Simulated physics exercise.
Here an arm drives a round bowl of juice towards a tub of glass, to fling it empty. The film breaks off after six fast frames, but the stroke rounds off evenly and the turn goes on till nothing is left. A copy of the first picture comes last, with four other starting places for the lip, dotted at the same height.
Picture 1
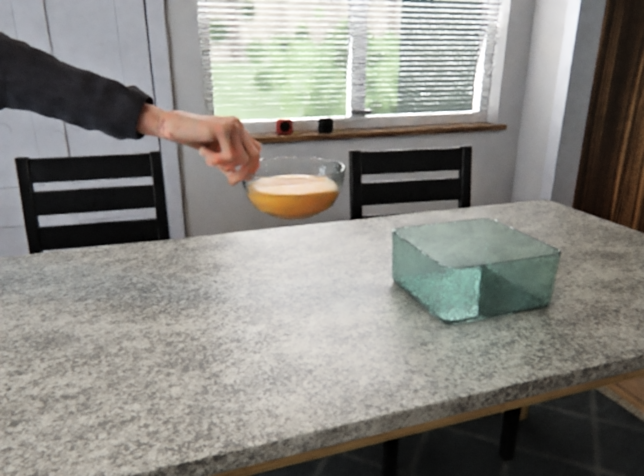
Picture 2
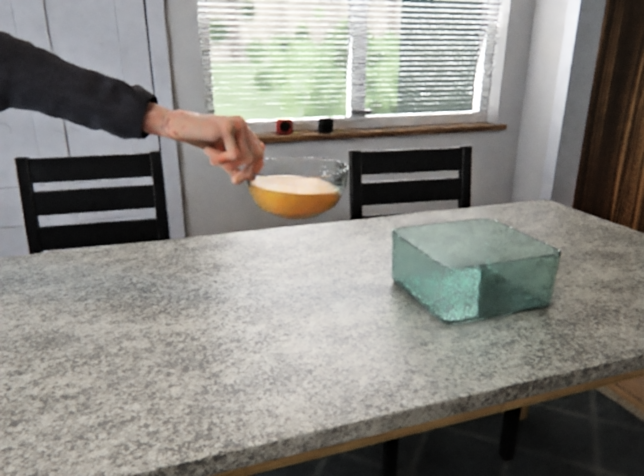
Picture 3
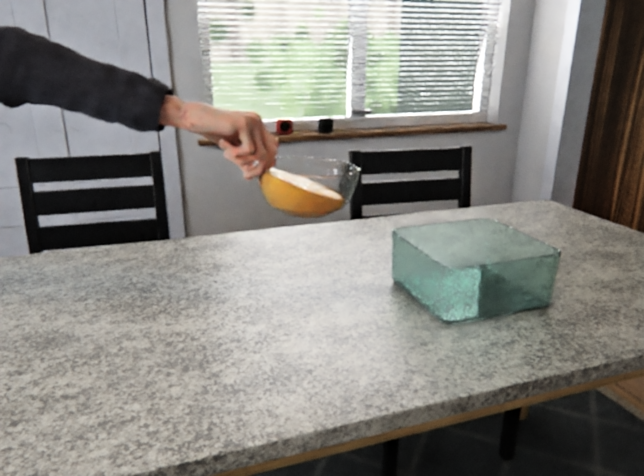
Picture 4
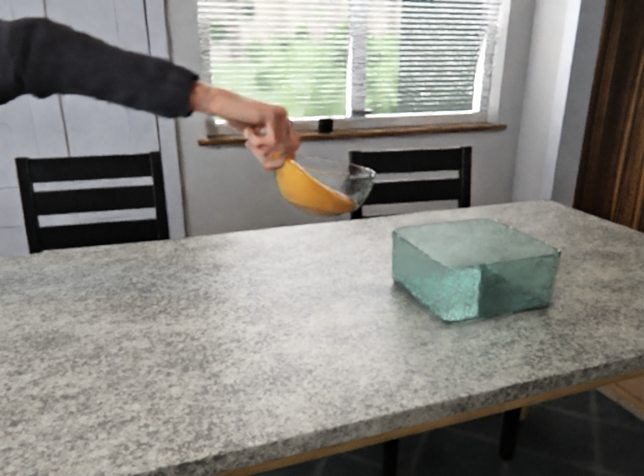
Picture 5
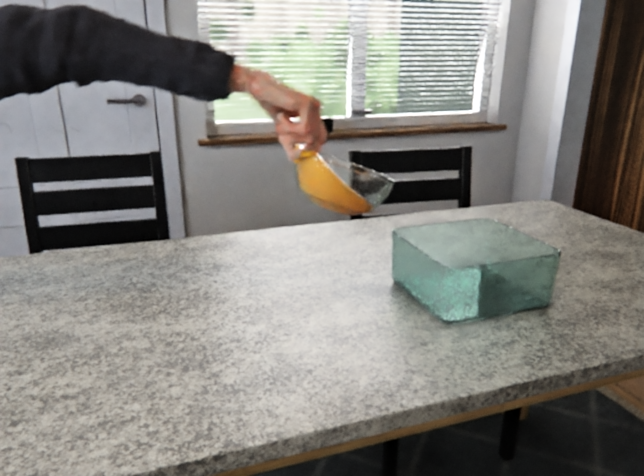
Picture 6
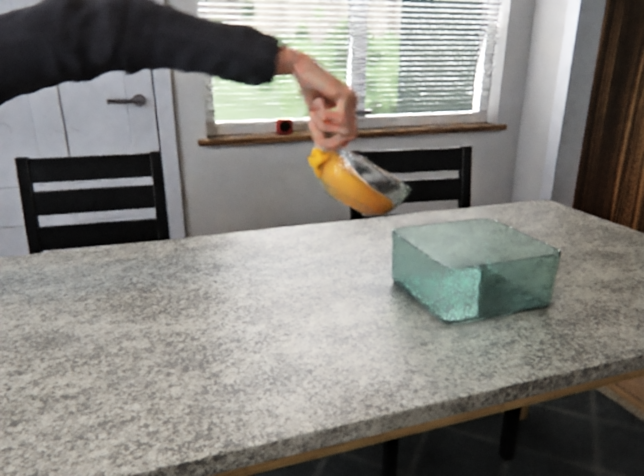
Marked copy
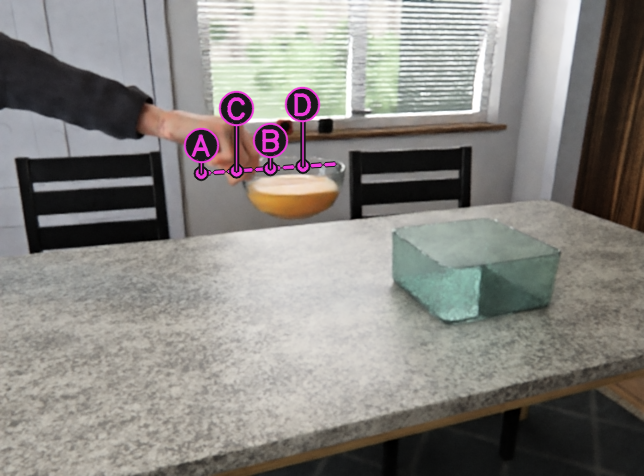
A hand carried a clear bowl of orange juice rightward above a speckled gray table toward a greenish glass tub, tilting it more and more to the right as the juice rode up the left side.
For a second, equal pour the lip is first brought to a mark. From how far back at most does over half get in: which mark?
Choose B.
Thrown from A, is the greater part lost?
Yes, it does.
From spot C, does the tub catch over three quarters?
No, it does not.
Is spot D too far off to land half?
No.
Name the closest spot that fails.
That is spot C.
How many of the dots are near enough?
Two of them.
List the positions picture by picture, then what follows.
Upright, lip at (339, 163); tub from (438, 323) to (547, 304); nothing has left yet.
Upright, lip at (343, 163); nothing has left yet.
Tipped about 4°, lip at (354, 165); nothing has left yet.
Tipped about 10°, lip at (369, 170); juice is over the rim, down to (290, 161).
Tipped about 20°, lip at (387, 177); juice is over the rim, down to (297, 162).
Tipped about 32°, lip at (404, 185); juice is over the rim, down to (319, 177).
On the marked copy, A at (201, 173); B at (270, 168); C at (236, 170); D at (302, 166).
For spot A, about 13 % lands in the tub, 83 % falls short and 4 % goes beside or beyond.
For spot B, about 62 % lands in the tub, 29 % falls short and 9 % goes beside or beyond.
For spot C, about 38 % lands in the tub, 51 % falls short and 11 % goes beside or beyond.
For spot D, about 82 % lands in the tub, 15 % falls short and 3 % goes beside or beyond.
